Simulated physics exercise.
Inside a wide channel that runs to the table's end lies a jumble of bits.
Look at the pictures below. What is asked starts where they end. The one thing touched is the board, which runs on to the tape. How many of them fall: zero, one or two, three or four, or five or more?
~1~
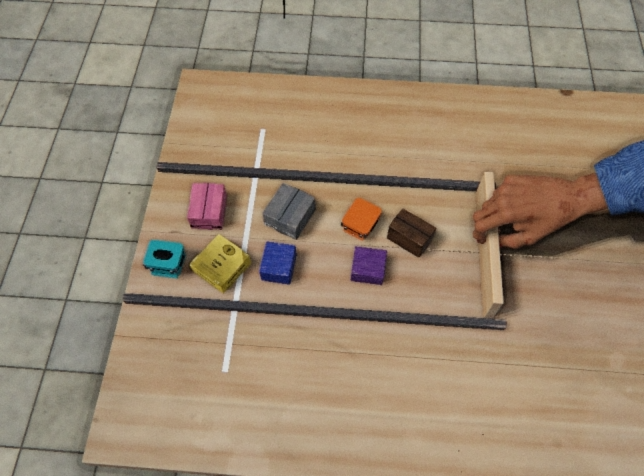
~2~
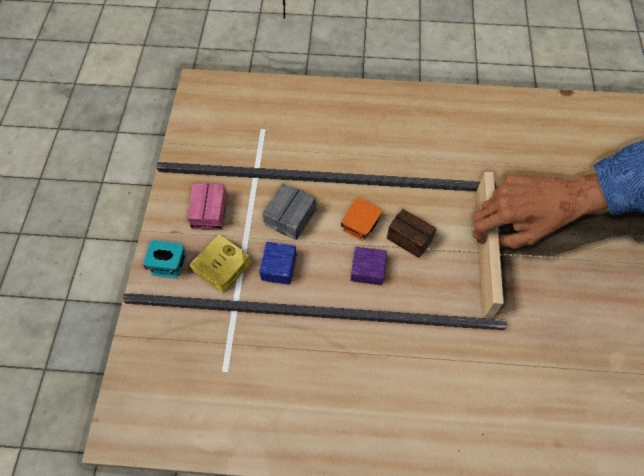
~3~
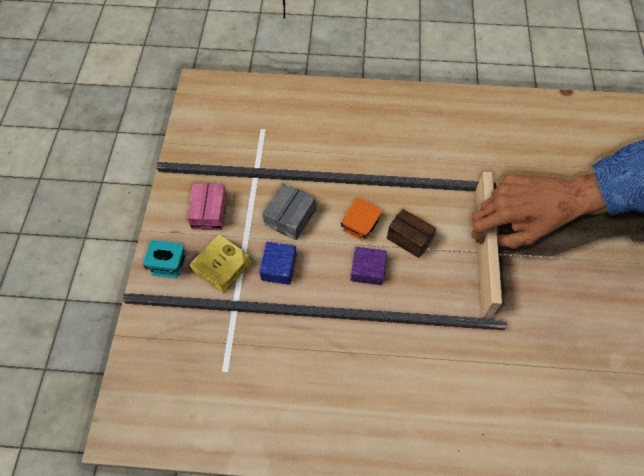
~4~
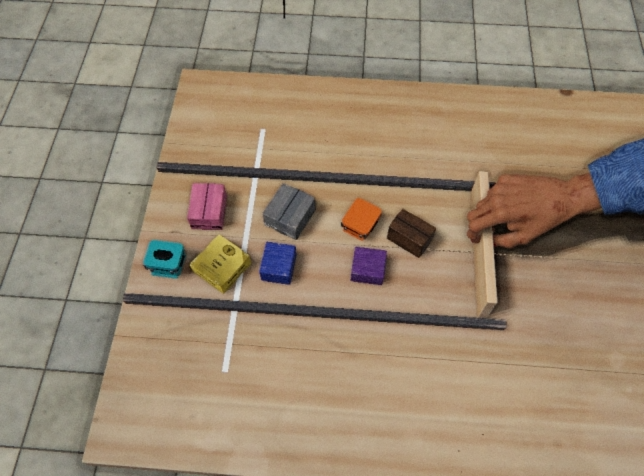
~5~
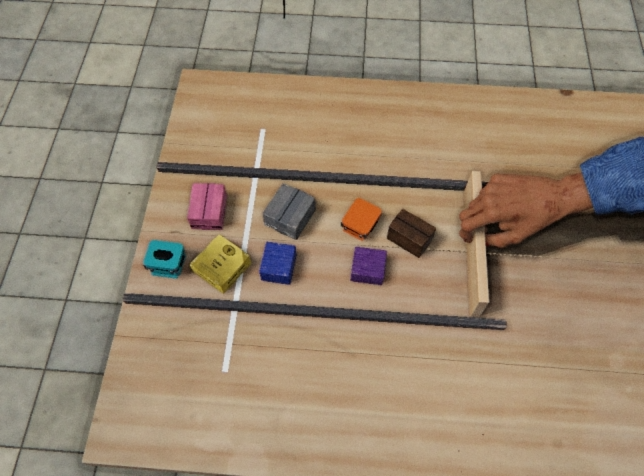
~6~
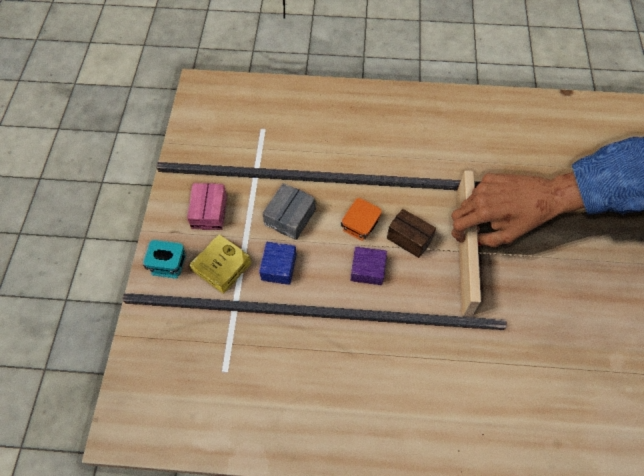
One or two.
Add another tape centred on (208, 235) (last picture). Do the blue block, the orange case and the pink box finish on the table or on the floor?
Going one by one, the blue block is not lost, the orange case is not lost, the pink box ends up off.
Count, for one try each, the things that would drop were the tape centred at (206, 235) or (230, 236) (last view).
In that order 3 and 1.
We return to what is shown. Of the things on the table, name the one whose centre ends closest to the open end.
That's the pink box, it ends up nearest.
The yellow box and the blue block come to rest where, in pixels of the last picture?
Yellow box: About (156, 268); blue block: About (194, 258).
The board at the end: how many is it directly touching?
3 end up touching it.
A little later, none off yet; turquoise case at rest near (166, 259); pink box at rest near (208, 207); yellow box at rest near (221, 264).
When it is over, the number that fall off is one or two; down, turquoise case.
